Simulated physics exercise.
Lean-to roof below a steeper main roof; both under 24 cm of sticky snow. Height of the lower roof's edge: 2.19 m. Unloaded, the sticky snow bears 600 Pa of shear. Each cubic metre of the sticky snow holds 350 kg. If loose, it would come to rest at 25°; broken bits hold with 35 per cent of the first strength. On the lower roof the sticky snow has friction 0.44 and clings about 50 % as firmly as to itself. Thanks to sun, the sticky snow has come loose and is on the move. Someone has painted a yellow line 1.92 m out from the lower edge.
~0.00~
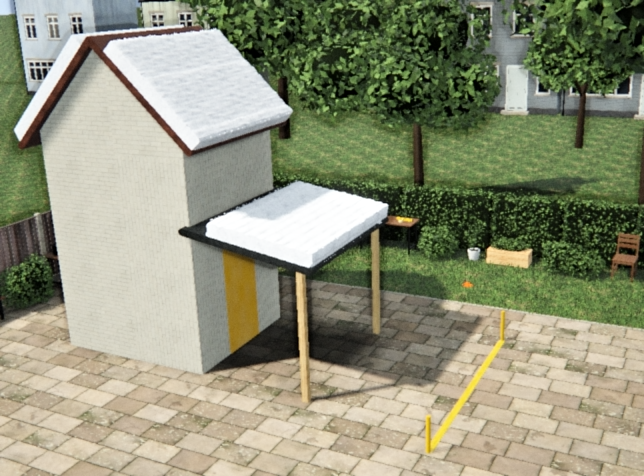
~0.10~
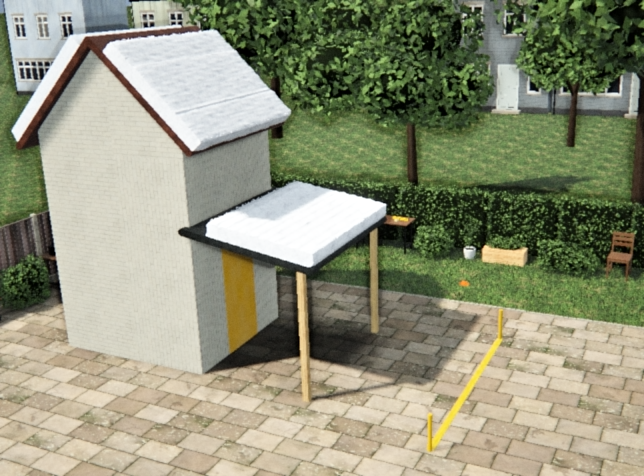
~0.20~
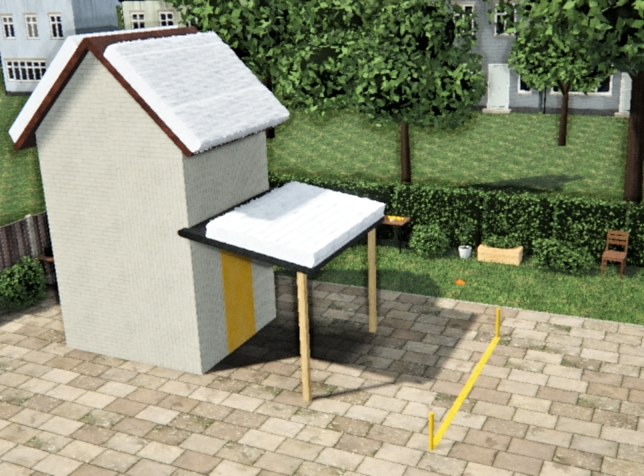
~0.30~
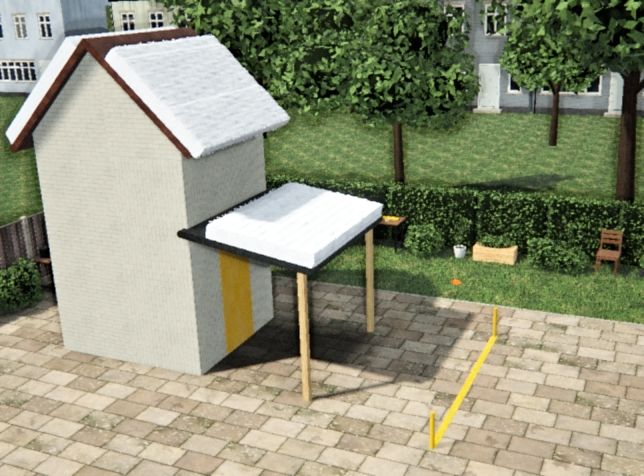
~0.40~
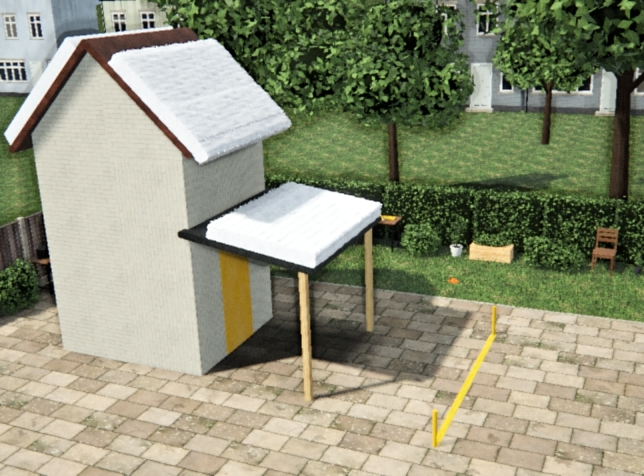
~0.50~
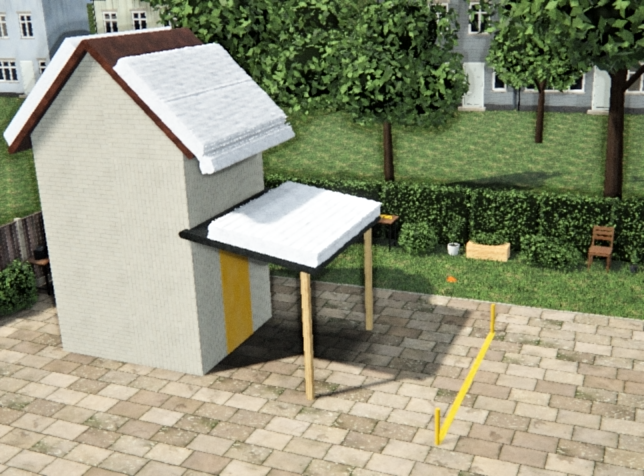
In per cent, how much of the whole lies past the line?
0 per cent.
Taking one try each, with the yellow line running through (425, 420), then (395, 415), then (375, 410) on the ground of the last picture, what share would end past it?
First try 0 per cent, second 1 per cent, third 3 per cent.
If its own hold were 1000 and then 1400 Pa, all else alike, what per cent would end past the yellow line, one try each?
First 0 %, second 0 %.
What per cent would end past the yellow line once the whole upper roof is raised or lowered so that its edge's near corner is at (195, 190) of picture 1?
0 per cent or so.
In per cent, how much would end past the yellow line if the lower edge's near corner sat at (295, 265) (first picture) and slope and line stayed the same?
0 per cent or thereabouts.
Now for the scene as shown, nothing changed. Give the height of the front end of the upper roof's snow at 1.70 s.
Measured height: Approx. 2.6 m.
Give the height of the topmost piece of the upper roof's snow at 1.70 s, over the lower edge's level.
At that moment the top of the snow is about 0.8 m above the lower edge.
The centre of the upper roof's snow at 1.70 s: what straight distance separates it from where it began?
Distance from start: Around 2.6 m.
After 1.05 s, none is below the lower edge and 0 % is past the line.
After 1.70 s, none is below the lower edge and 0 % is past the line.
After 2.35 s, 10 % is below the lower edge and 0 % is past the line.
After 3.00 s, 17 % is below the lower edge and 0 % is past the line.
After 3.40 s, at the end, 17 % is below the lower edge and 0 % is past the line.
